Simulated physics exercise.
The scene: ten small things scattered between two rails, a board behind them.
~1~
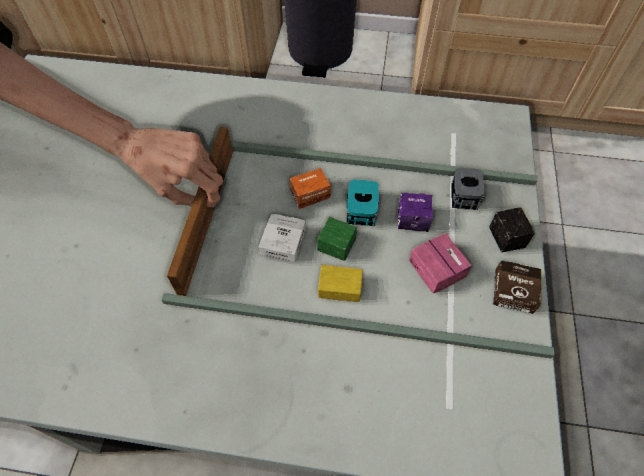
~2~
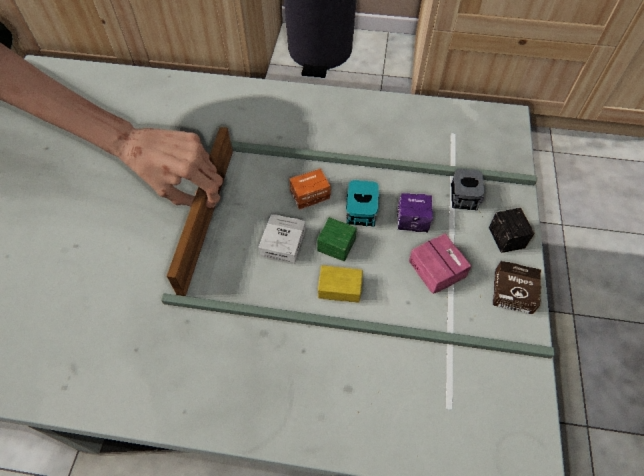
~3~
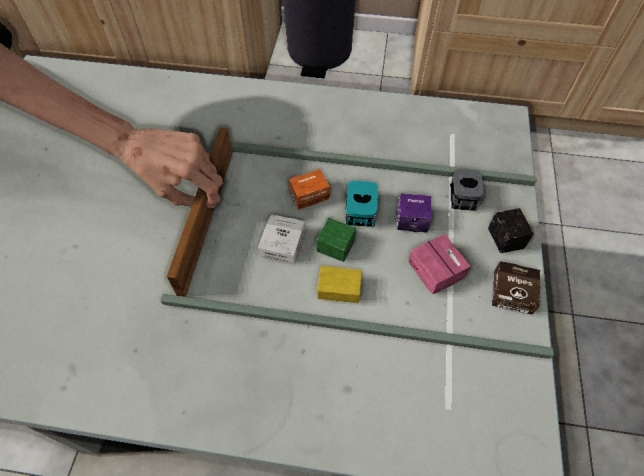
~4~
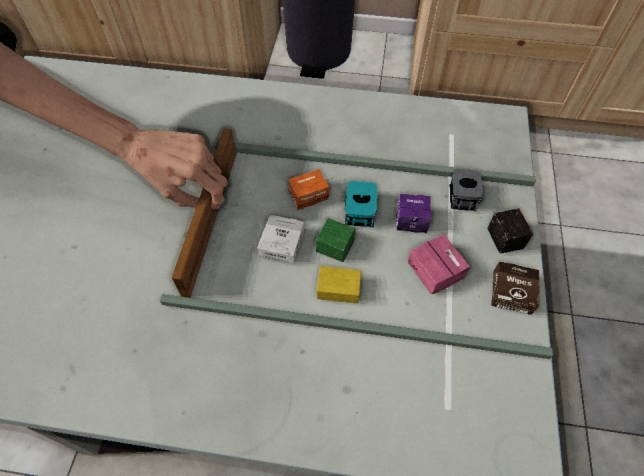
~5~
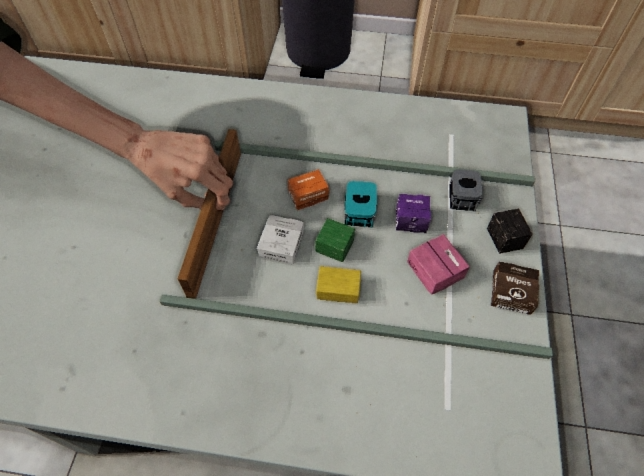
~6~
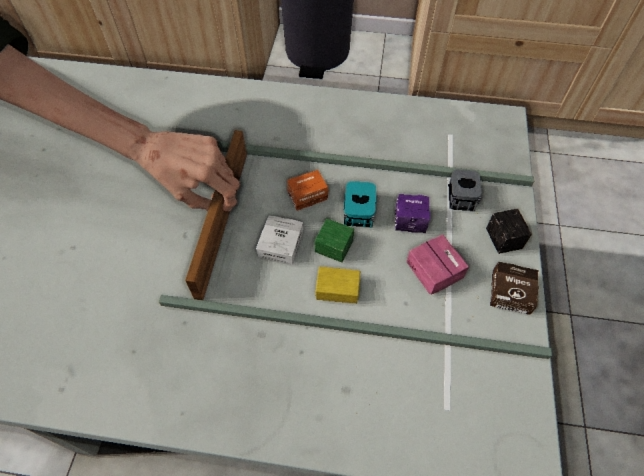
A hand gripping a wooden board at the left slides it slightly to the right between two green rails on a pale grey-green countertop, seen from above in a kitchen with wooden cabinets and a tiled floor. Ahead of it lie orange, white, teal, green, yellow, purple and pink items, with grey, black and brown ones nearer the right edge, around a white line. The board touches none of them, and they stay in place while the view barely shifts.
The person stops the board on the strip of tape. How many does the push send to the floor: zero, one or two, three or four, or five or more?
As it turns out, the number that fall off is one or two.
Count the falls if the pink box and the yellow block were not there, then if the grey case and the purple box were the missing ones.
The counts: 1 and 1.
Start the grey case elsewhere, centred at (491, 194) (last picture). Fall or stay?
The grey case does not fall.
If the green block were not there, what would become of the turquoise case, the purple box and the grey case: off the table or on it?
The turquoise case remains up, the purple box stays on, the grey case survives.
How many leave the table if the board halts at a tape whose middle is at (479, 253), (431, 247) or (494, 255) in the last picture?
Down on the floor: 4, 1 and 5.
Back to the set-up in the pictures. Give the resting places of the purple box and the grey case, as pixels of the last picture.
About (521, 234), and the other about (503, 191).
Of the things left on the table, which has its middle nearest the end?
That is the pink box.
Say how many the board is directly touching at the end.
It touches 3.
Soon after, none off yet; brown box at rest near (514, 288); black block at rest near (508, 231); grey case at rest near (464, 190).
Then, none off yet; brown box moved about its own width near (547, 303); black block moved a little near (523, 233); grey case moving near (473, 189).
At rest, the number that fall off is one or two; fallen, black block and brown box.
